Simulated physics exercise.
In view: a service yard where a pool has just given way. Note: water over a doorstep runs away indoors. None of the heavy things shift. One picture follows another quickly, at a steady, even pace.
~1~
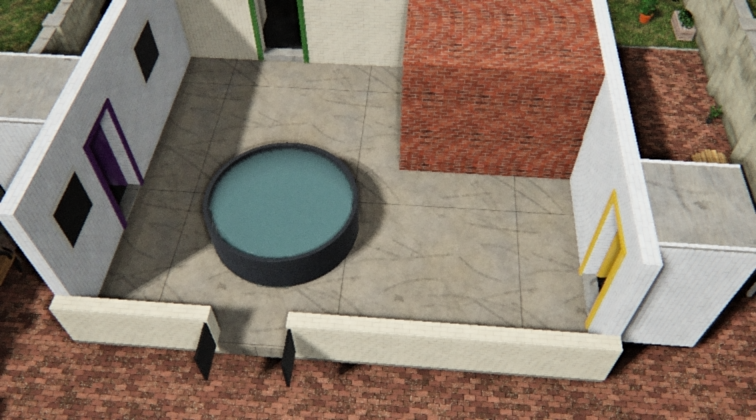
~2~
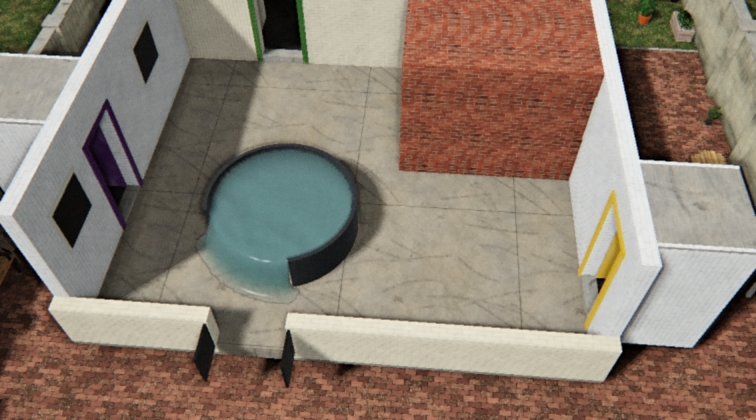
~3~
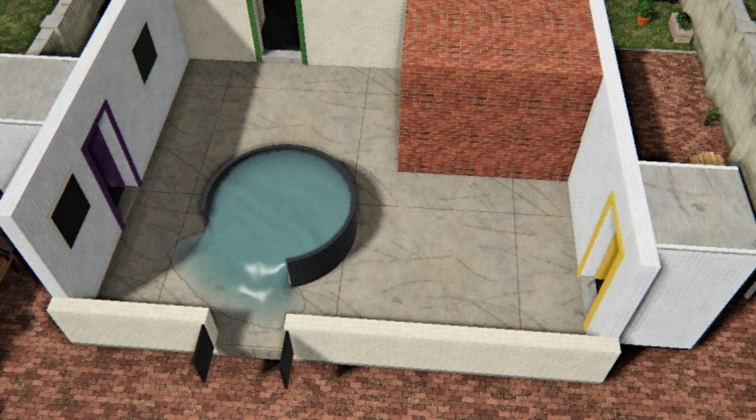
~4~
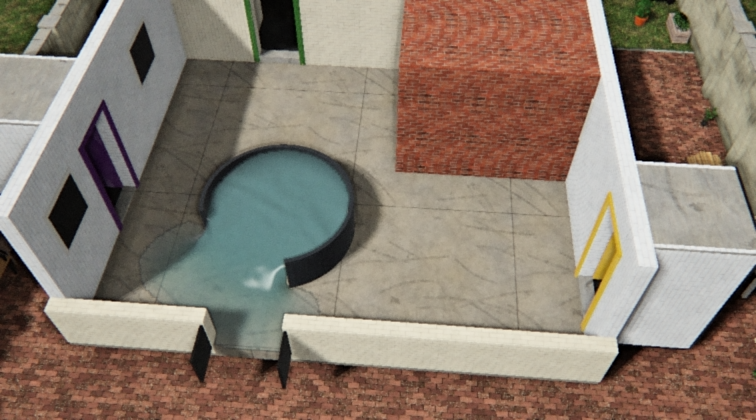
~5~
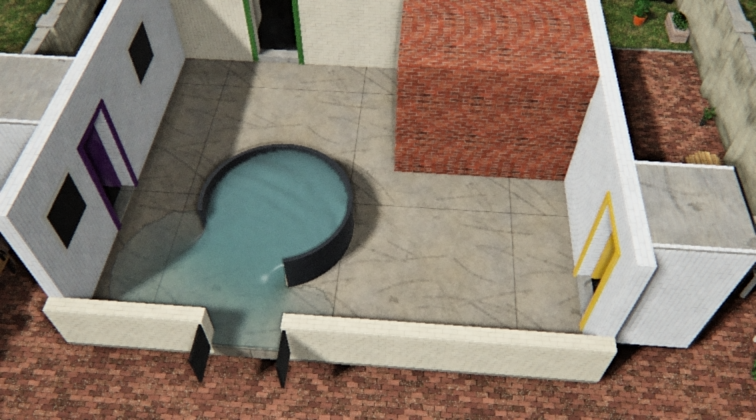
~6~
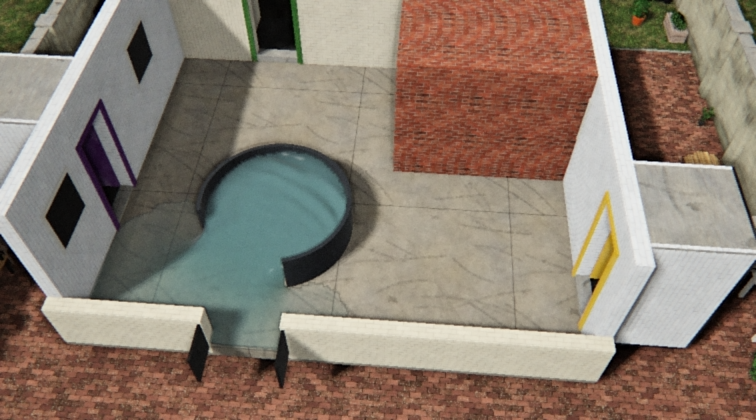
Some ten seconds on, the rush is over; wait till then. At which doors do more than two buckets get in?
Outcome: The purple door will be deluged. The green door will not go over two buckets. The yellow door will not go over two buckets.
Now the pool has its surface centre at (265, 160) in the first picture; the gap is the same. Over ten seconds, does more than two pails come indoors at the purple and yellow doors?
Door check - purple: Over the mark; yellow: Over the mark.
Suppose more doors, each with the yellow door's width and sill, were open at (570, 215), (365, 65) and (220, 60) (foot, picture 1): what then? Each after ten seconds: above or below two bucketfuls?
The three come out short, short and over.
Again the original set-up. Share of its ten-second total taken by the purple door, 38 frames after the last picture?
Roughly 80 per cent.
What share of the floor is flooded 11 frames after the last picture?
Roughly 20 %.
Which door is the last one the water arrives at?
The yellow-painted one.
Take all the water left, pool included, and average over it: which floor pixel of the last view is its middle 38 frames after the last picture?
At roughly (237, 189).
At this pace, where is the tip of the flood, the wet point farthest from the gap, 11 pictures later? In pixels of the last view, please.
My guess would be about (504, 352).
A moment on, water covers 15 % of the floor; the purple door wet at the sill, nothing in, the green door not reached, the yellow door not reached.
Next, water covers 20 % of the floor; the purple door under two buckets in, the green door not reached, the yellow door not reached.
Then, water covers 40 % of the floor; the purple door over two buckets in, the green door not reached, the yellow door not reached.
Later, water covers 60 % of the floor; the purple door over two buckets in, the green door under two buckets in, the yellow door not reached.
In the end, water covers 85 % of the floor; the purple door far over two buckets in, the green door under two buckets in, the yellow door wet at the sill, nothing in.
